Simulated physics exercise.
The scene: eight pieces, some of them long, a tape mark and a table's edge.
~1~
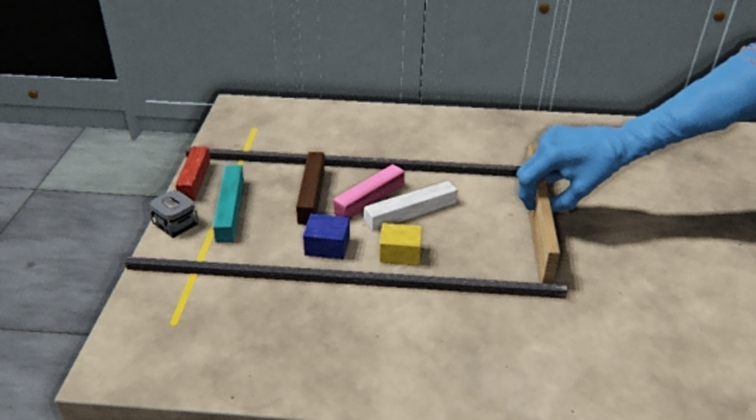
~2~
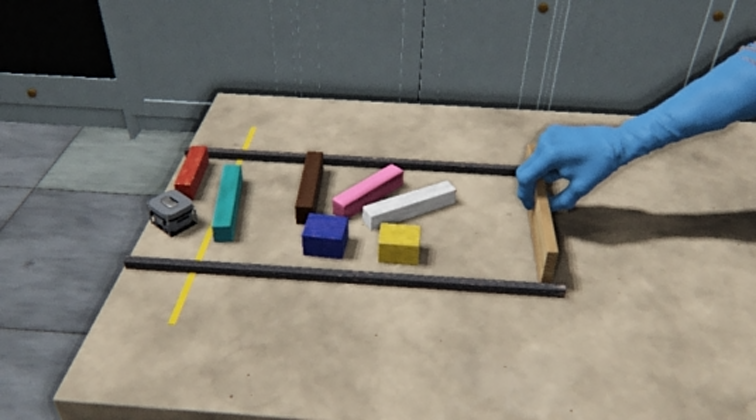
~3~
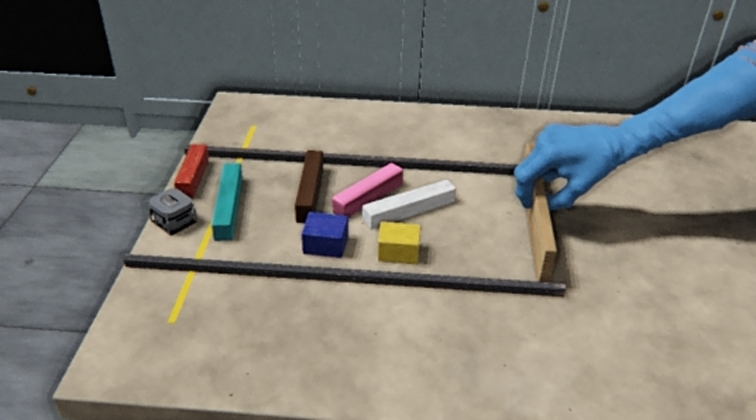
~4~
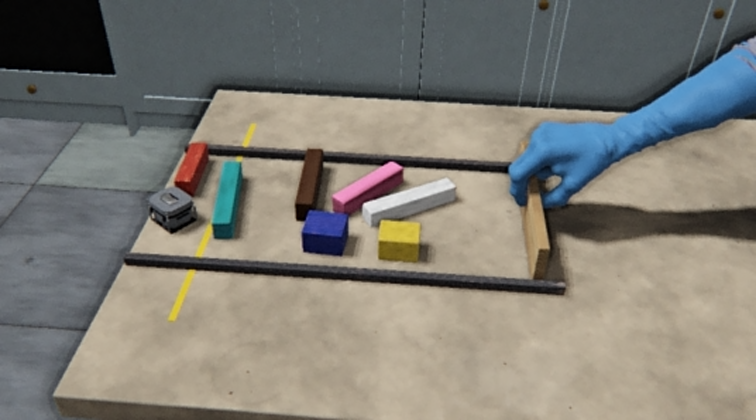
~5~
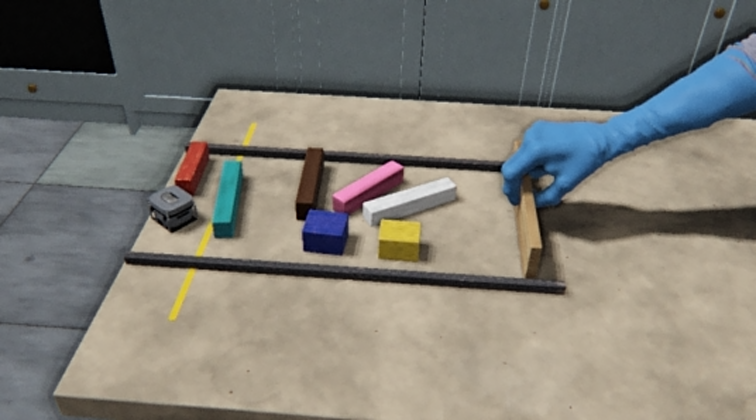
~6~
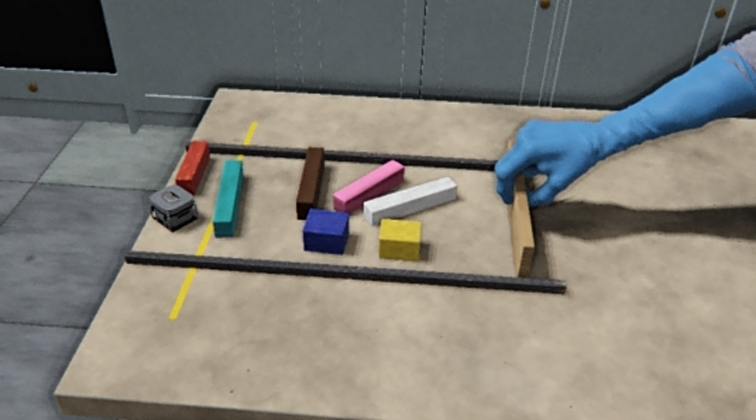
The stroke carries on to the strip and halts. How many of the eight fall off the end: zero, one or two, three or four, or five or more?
Outcome: The number that fall off is three or four.
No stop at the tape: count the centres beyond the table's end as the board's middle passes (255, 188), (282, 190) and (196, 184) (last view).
Place by place, 1, 0 and 5.
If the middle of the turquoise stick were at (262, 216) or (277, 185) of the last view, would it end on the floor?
The turquoise stick tumbles off; comes down.
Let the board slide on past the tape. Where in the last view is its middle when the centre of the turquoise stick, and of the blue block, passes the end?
About (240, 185), and (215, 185) for the other.
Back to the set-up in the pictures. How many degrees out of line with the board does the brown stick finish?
About 25°.
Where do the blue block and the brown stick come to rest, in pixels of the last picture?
The blue block at (142, 234), the brown stick at (184, 169).
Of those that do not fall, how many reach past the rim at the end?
The number is 2.
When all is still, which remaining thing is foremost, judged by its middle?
Foremost is the blue block.
Soon after, none off yet; red bar at rest near (193, 167); grey case at rest near (173, 208); turquoise stick at rest near (229, 197).
After that, none off yet; red bar displaced a little near (183, 166); grey case tilting well over near (129, 213); turquoise stick displaced a little near (179, 192).
In the end, the number that fall off is three or four; gone, turquoise stick, grey case and red bar.
